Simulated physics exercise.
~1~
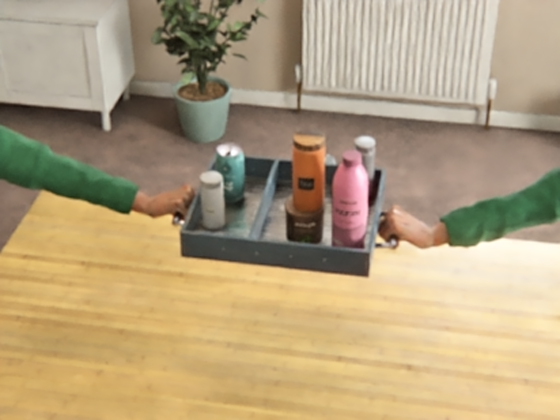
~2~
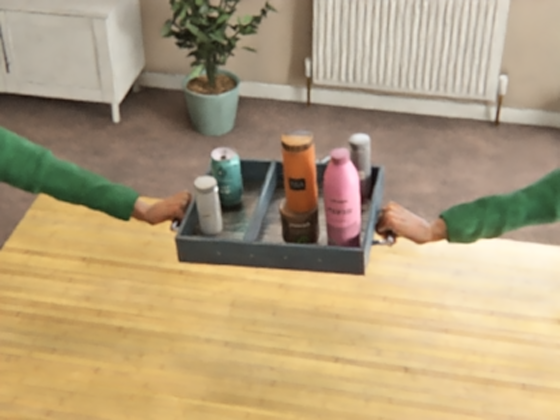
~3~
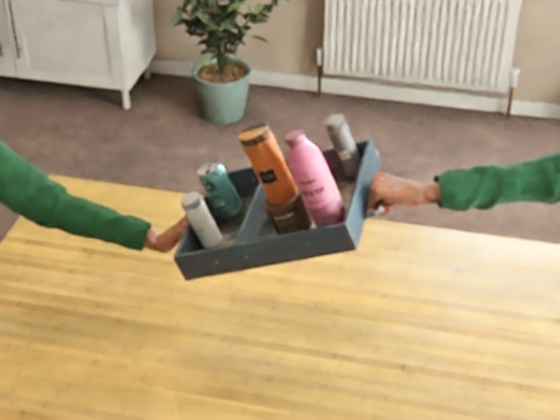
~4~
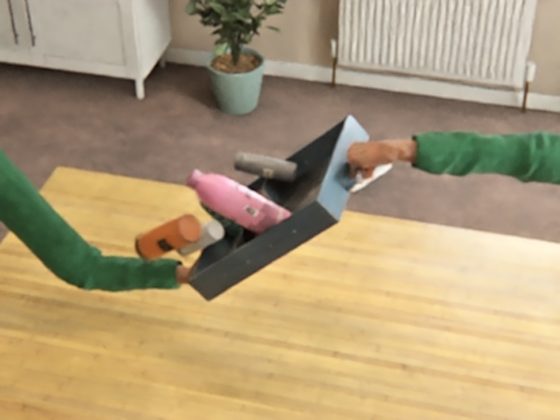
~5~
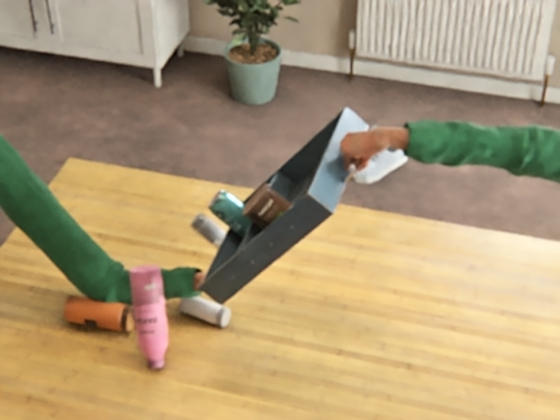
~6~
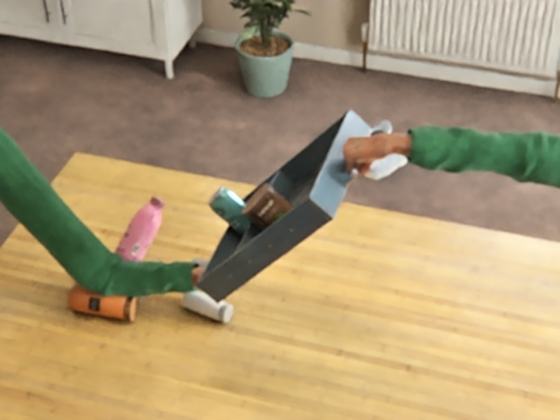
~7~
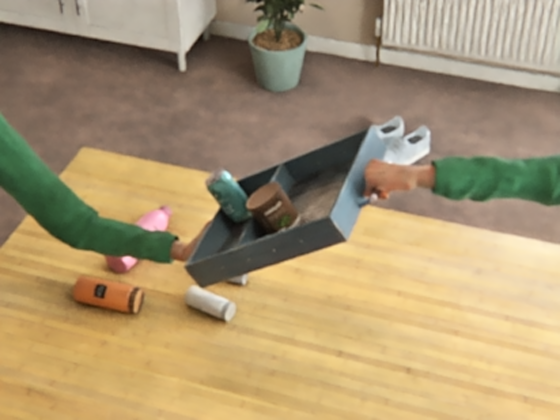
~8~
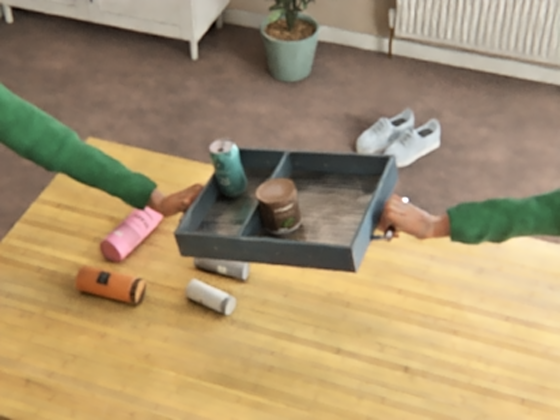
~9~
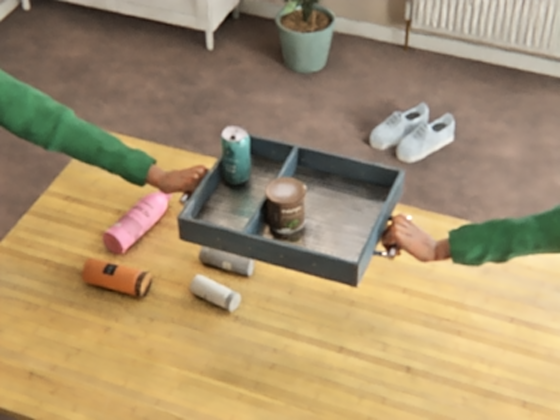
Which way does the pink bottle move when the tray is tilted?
The pink bottle moves to the left, sliding out over the lowered side of the tray and onto the table.
